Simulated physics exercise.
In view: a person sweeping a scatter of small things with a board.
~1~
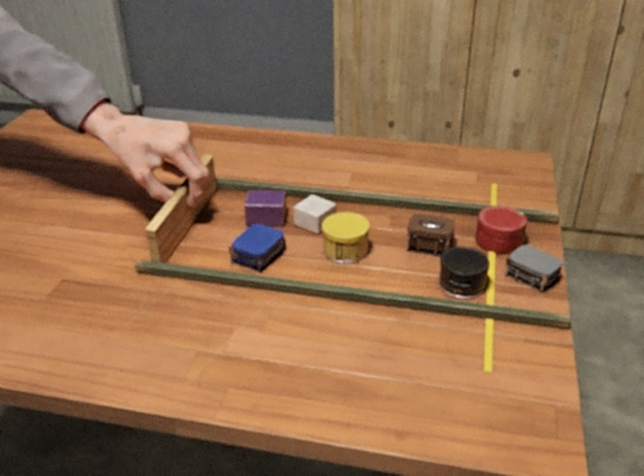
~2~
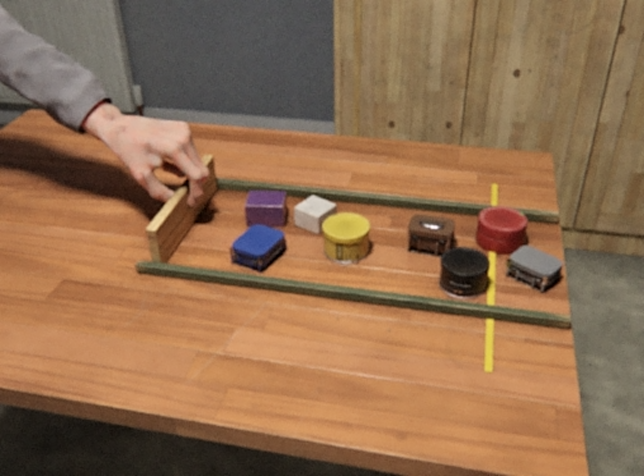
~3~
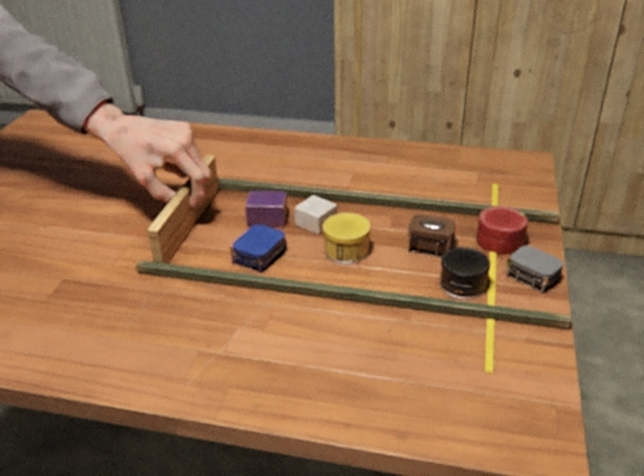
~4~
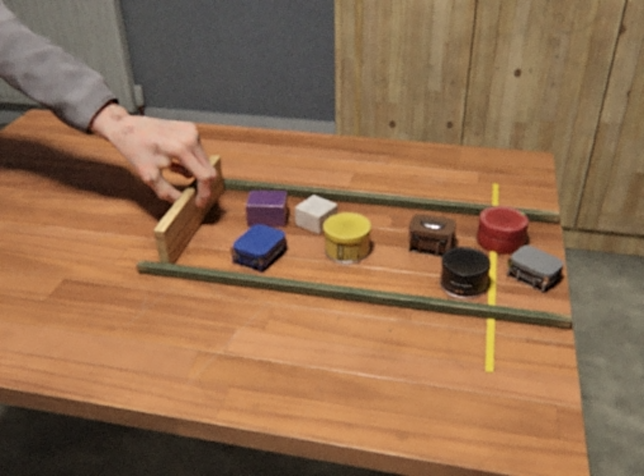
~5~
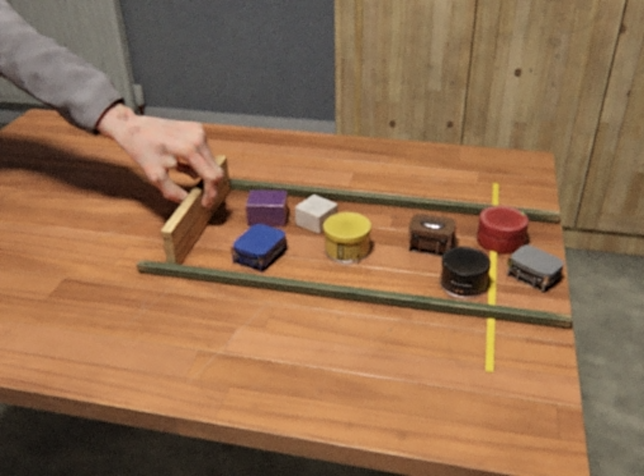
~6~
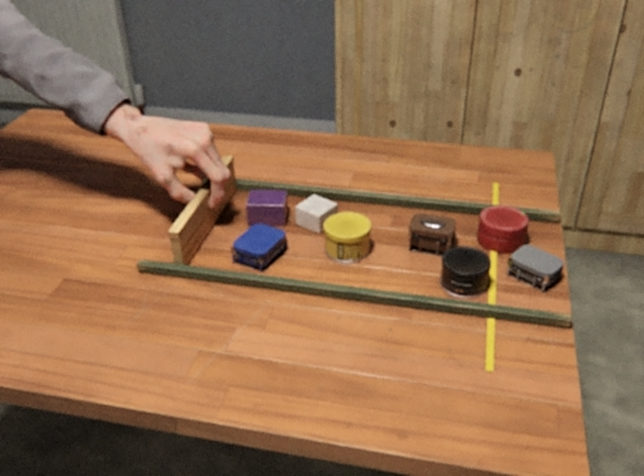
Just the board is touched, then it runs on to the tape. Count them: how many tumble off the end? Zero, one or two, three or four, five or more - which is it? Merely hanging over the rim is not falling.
The number going over the end will be three or four.
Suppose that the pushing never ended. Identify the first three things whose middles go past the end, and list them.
Those three are the red lid, the grey case and the brown case, in that order.
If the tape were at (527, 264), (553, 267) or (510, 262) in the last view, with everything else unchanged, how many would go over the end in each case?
So, one try after another, the floor gets 6, then 8, then 6.
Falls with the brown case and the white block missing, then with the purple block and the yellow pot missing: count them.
Count of fallen: 1 / 1.
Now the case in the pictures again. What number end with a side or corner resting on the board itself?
The count in contact is 2.
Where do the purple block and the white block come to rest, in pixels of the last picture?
(516, 236) and (554, 237).
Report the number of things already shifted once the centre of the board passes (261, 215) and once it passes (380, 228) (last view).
The count reaches 3 first and 7 second.
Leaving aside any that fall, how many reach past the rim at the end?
It's 3.
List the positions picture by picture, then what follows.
In the first picture, grey case (534, 269); red lid (501, 229); black pot (463, 273); board (185, 207); tape (492, 260).
In the second picture, red lid (501, 230); board (185, 207).
In the third picture, black pot (464, 273); purple block (267, 209).
In the fourth picture, grey case (536, 269); brown case (432, 235).
In the fifth picture, red lid (502, 229); white block (316, 214).
In the sixth picture, grey case (536, 268); red lid (502, 229); black pot (465, 272); board (206, 208); tape (493, 260).
A little later, none off yet; grey case at rest near (536, 268); red lid at rest near (502, 229); black pot at rest near (465, 272).
Next, none off yet; grey case at rest near (536, 268); red lid moving near (512, 230); black pot at rest near (465, 272).
Later still, none off yet; grey case shifted a little near (558, 273); red lid tilted well over near (594, 273); black pot shifted about its own width near (510, 287).
When it is over, the number that fall off is three or four; down, brown case, red lid and grey case.
